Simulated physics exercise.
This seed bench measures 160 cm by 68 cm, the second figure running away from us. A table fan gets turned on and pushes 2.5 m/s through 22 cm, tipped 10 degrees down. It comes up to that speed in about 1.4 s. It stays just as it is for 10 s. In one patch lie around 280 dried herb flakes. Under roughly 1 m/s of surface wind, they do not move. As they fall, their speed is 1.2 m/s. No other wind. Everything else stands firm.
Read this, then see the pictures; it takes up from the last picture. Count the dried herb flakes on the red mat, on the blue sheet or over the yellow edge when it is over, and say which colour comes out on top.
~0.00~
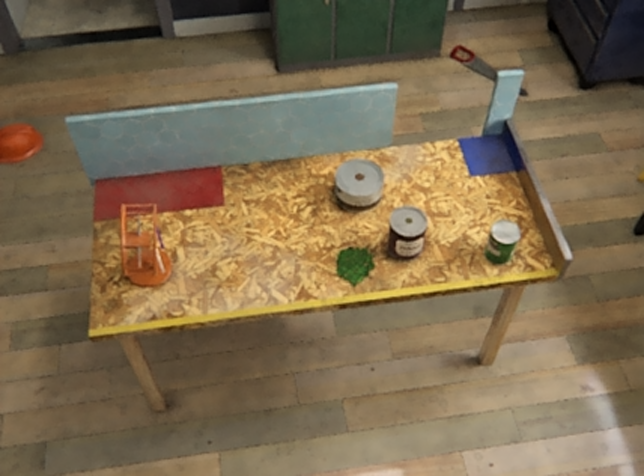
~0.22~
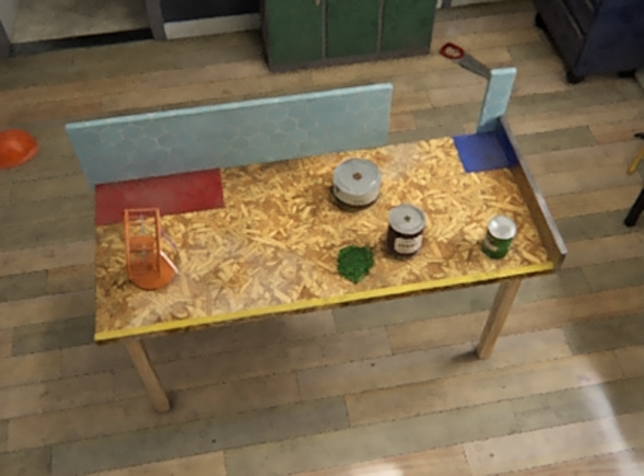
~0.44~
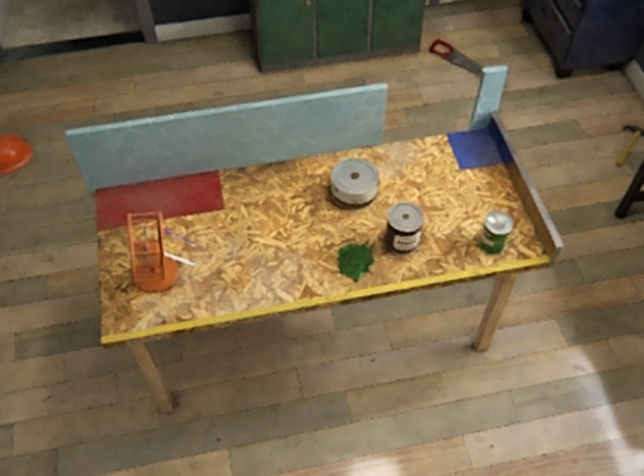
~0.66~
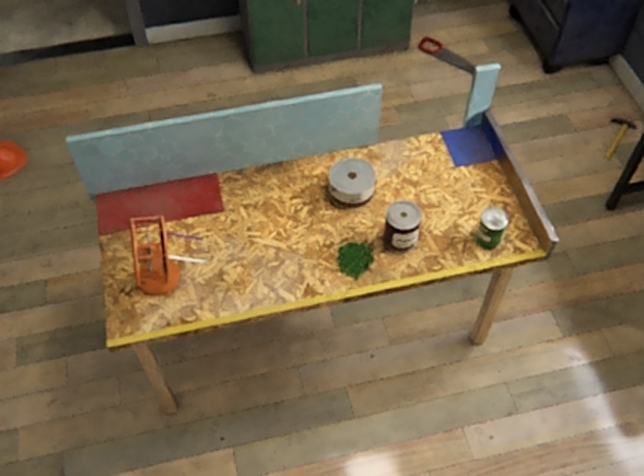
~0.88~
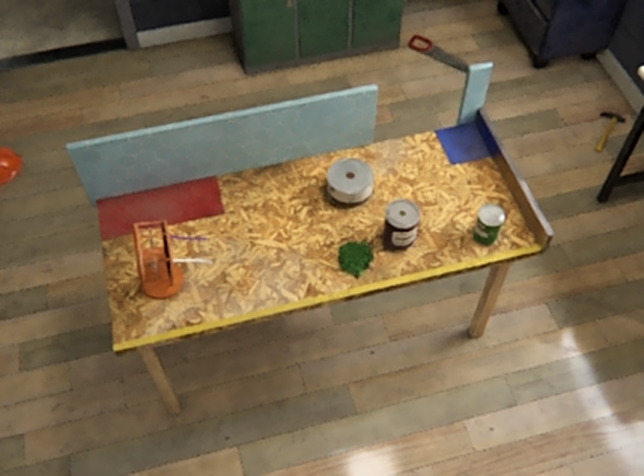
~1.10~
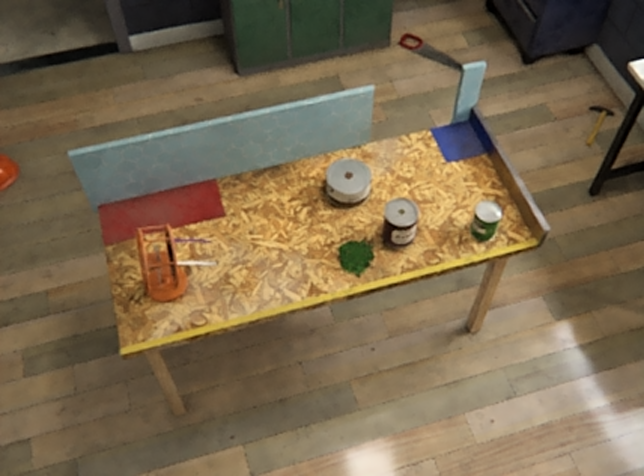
The yellow one comes out on top.
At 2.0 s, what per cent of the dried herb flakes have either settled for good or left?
The share is about 70 %.
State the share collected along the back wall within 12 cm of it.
It comes to close to 0 per cent.
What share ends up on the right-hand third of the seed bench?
1 %.
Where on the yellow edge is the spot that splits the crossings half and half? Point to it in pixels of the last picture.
Close to pixel (426, 274).
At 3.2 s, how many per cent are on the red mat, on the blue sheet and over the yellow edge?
I'd say around 0 per cent at red, 0 per cent at blue, 100 per cent at yellow.
After 2.0 s the count stands so, 91 % are over the yellow edge, 0 % on the blue sheet and 0 % on the red mat.
After 3.2 s the count stands so, 98 % are over the yellow edge, 0 % on the blue sheet and 0 % on the red mat.
After 5.5 s the count stands so, 99 % are over the yellow edge, 0 % on the blue sheet and 0 % on the red mat.
After 10.0 s, at the end, 99 % are over the yellow edge, 0 % on the blue sheet and 0 % on the red mat.
